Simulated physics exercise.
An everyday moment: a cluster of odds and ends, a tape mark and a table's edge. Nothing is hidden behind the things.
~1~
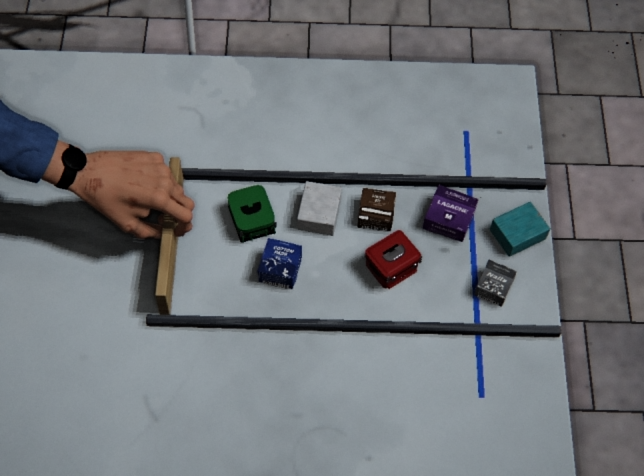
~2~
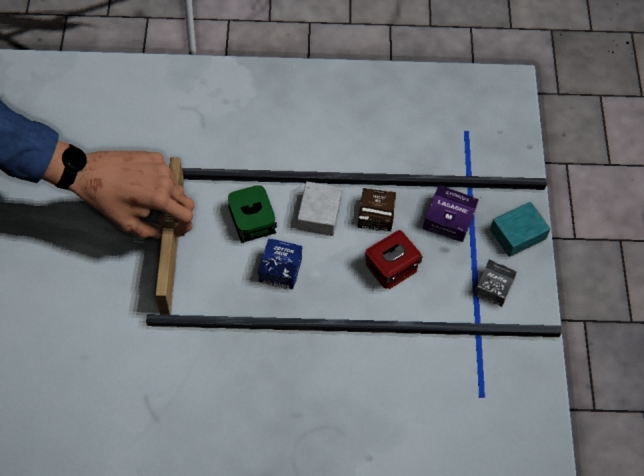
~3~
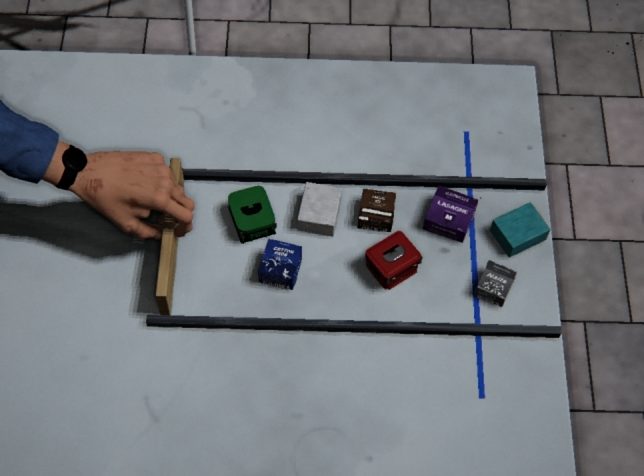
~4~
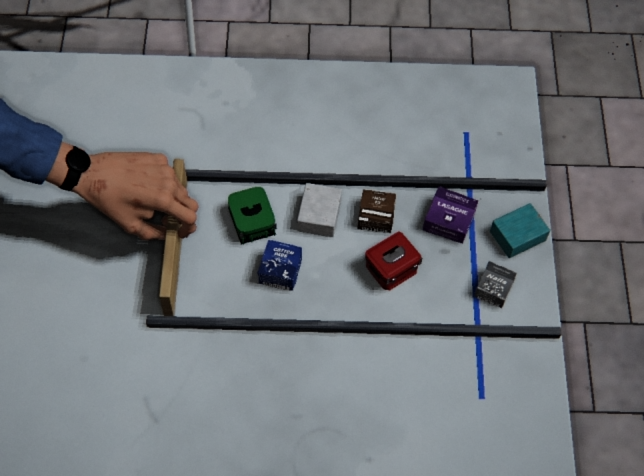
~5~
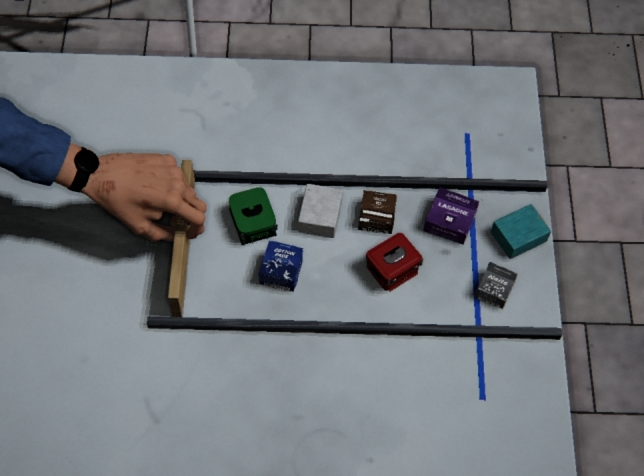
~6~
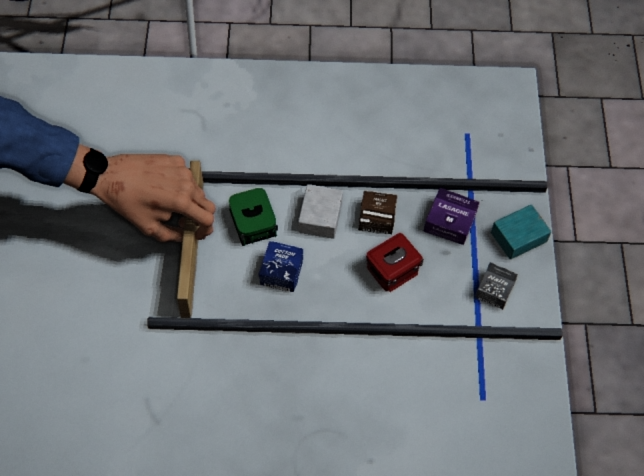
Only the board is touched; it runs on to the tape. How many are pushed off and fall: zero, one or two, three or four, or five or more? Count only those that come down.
As it turns out, the number that fall off is three or four.
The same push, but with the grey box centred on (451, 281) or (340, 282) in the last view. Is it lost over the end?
The grey box is kept; does not fall.
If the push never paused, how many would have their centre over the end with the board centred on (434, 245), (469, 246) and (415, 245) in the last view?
It would be 2, 4 and 1.
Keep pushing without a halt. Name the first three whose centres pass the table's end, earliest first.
The order is the turquoise block, the purple box, the brown box.
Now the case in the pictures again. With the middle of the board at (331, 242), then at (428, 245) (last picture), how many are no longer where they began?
First 6, then 8.
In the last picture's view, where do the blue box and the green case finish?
Near (495, 270) and (493, 228).
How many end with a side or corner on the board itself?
2 of them.
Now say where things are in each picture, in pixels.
In the first picture, turquoise block (520, 229); grey box (495, 283); purple box (451, 214); board (170, 235); tape (473, 255).
In the second picture, grey box (496, 283); white block (320, 209).
In the third picture, purple box (451, 214); green case (252, 214).
In the fourth picture, turquoise block (520, 231); red case (392, 262).
In the fifth picture, grey box (496, 286); board (182, 238).
In the sixth picture, turquoise block (521, 232); grey box (496, 286); purple box (452, 216); board (191, 238); tape (475, 258).
Soon after, none off yet; turquoise block at rest near (521, 232); grey box at rest near (496, 286); purple box at rest near (452, 216).
After that, none off yet; turquoise block displaced a little near (536, 233); grey box at rest near (496, 286); purple box displaced about its own width near (485, 212).
And then, one off so far; turquoise block on its way down near (560, 343); grey box displaced about its own width near (525, 299); purple box displaced well along near (553, 206).
In the end, the number that fall off is three or four; gone, brown box, purple box, grey box and turquoise block.
